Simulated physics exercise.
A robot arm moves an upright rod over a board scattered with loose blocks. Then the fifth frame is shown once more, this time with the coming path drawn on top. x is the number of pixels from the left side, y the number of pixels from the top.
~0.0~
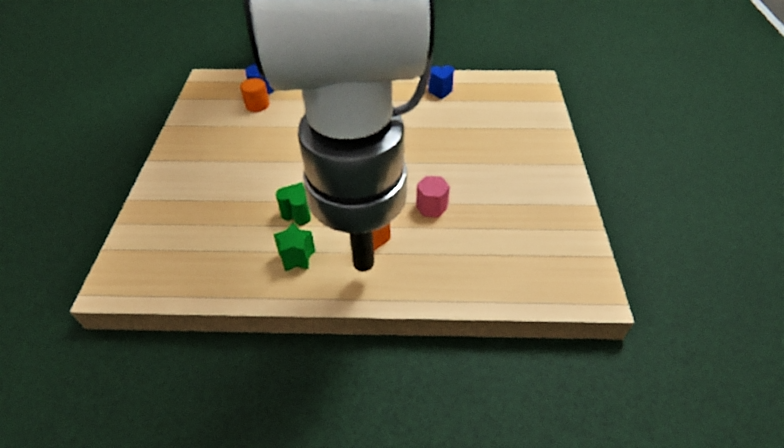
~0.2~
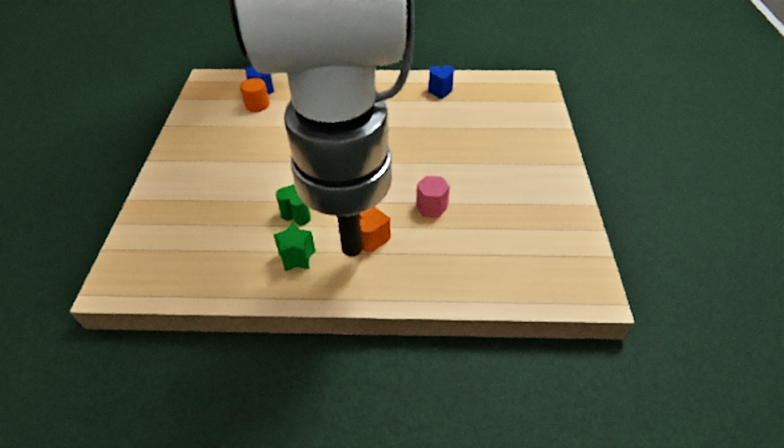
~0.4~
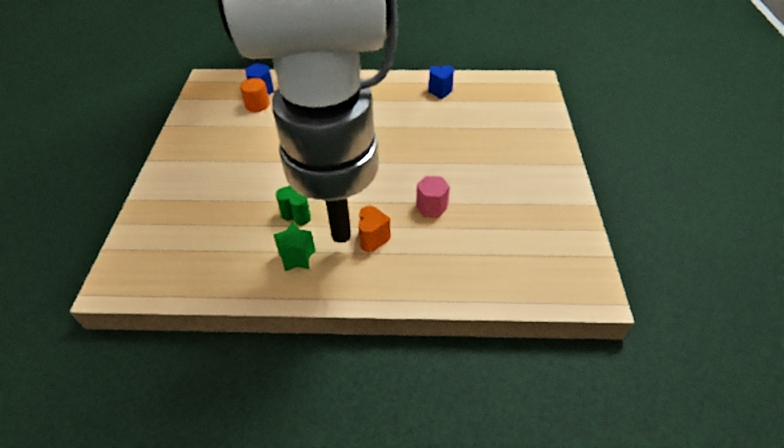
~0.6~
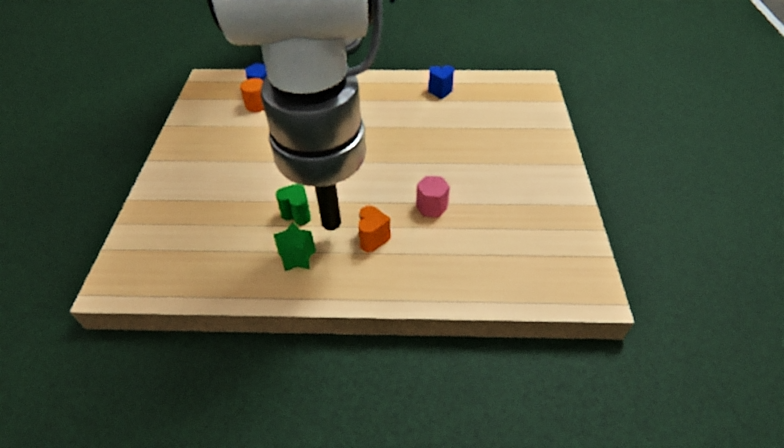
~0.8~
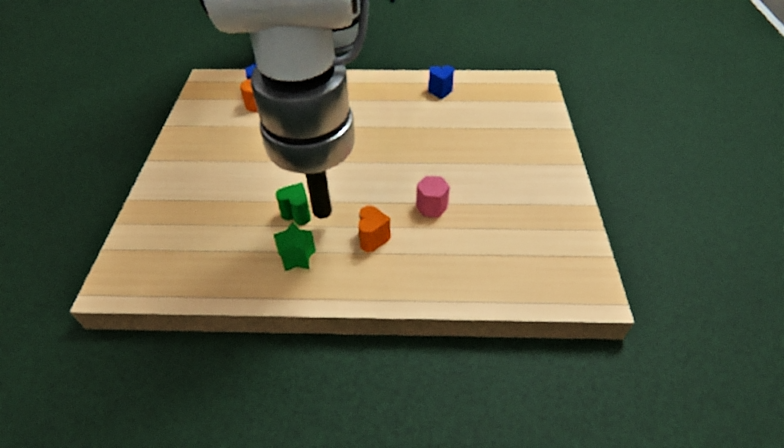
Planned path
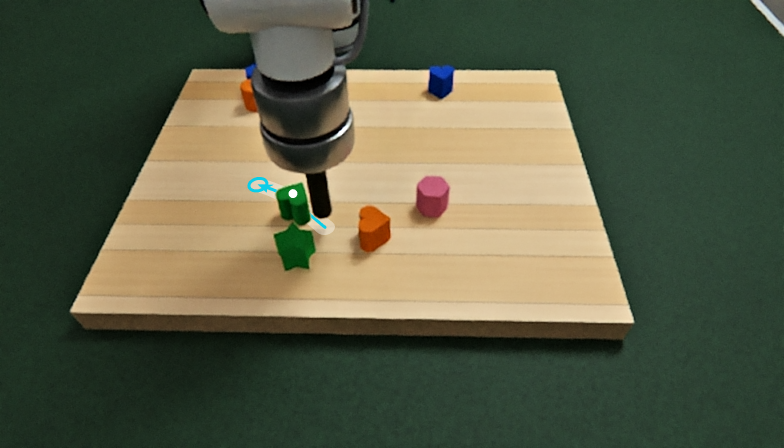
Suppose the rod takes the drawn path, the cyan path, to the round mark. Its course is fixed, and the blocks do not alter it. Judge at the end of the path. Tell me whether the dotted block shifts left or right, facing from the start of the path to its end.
It slides leftward.
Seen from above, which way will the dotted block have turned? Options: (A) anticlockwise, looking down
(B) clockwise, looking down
A.
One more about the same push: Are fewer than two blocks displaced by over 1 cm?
In short: Yes.
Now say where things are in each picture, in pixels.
The first picture shows lower end of the rod (364, 264), tops of blocks, green star-shaped block (292, 237), green heart block (293, 194).
The second picture shows rod (352, 249), blocks as before.
The third picture shows rod (341, 236), blocks as before.
The fourth picture shows rod (332, 223), blocks as before.
The fifth picture shows rod (323, 212), green star-shaped block (292, 237), green heart block (293, 194).
The drawn path runs from (325, 227) through (294, 202) to (258, 185); the dot is on the green heart block.
One third of the way, rod (301, 195); green heart block (278, 190), turned 10° clockwise.
Two thirds of the way, rod (279, 179); green heart block (263, 187), turned 30° anticlockwise.
At the end, rod (253, 169); green star-shaped block not moved; green heart block (262, 187), turned 40° anticlockwise.
